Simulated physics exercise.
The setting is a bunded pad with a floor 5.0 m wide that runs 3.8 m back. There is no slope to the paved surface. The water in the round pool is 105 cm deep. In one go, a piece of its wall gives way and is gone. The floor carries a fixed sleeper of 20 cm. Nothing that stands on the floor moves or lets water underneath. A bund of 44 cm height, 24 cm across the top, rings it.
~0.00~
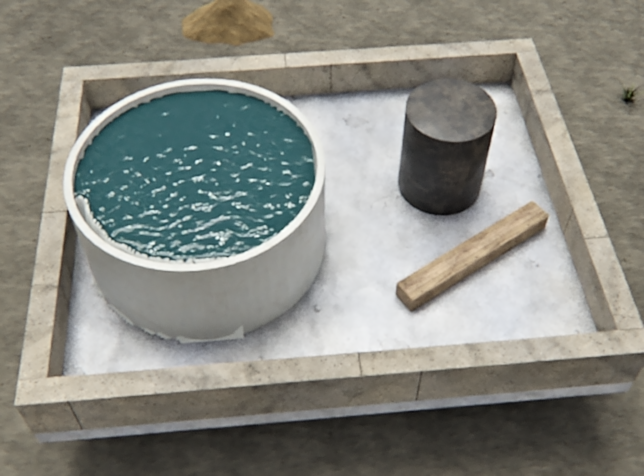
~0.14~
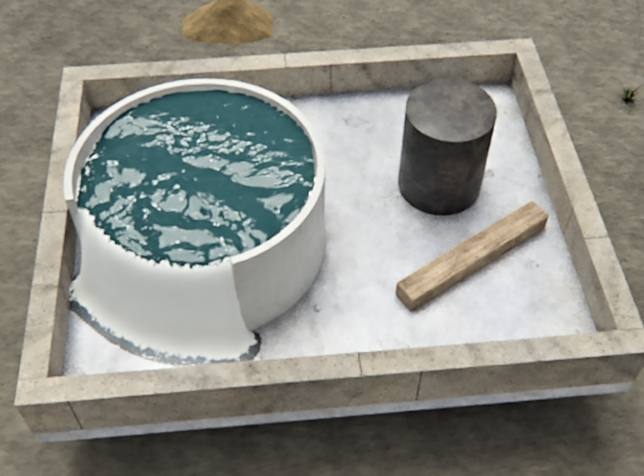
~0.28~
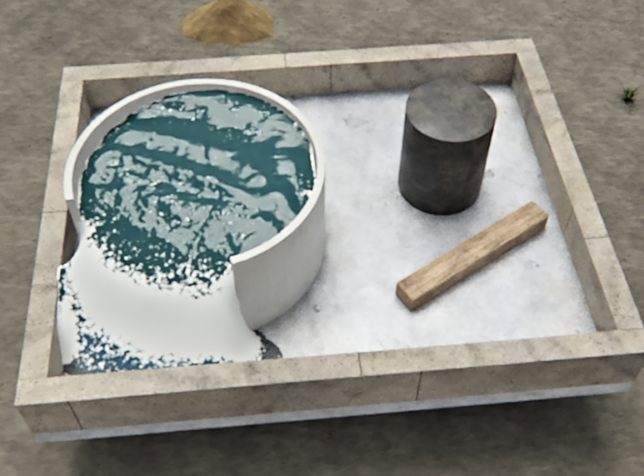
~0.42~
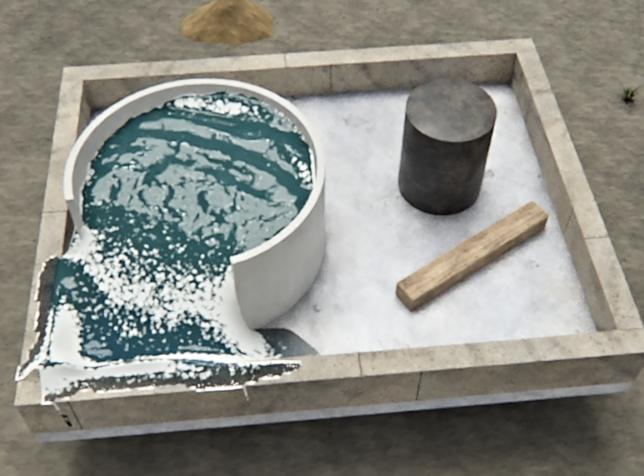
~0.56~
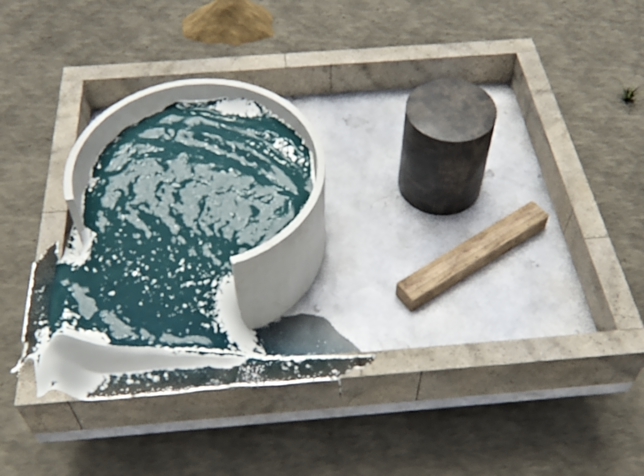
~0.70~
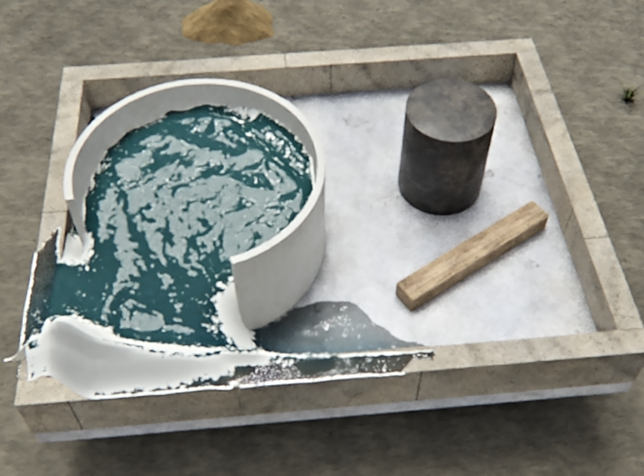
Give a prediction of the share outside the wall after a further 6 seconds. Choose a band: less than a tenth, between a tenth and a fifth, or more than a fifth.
The share is more than a fifth.
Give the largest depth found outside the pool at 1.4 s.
Around 82 centimetres deep.
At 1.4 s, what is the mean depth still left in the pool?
Mean depth: About 52 cm.
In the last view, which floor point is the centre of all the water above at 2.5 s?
Near (233, 265).
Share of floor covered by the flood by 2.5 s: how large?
Roughly 80 % of the floor.
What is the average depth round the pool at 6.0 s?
Reading: Close to 14 cm.
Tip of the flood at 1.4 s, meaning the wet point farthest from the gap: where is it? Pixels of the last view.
That's around (591, 355) in the last picture.
After 1.1 s water covers 35 % of the floor and is deepest (110 cm) near (103, 378); 8 % is over the wall.
After 1.4 s water covers 40 % of the floor and is deepest (82 cm) near (143, 375); 15 % is over the wall.
After 2.5 s water covers 70 % of the floor and is deepest (46 cm) near (62, 400); 24 % is over the wall.
After 4.0 s water covers 75 % of the floor and is deepest (36 cm) near (72, 300); 24 % is over the wall.
After 6.0 s water covers 80 % of the floor and is deepest (27 cm) near (62, 400); 24 % is over the wall.
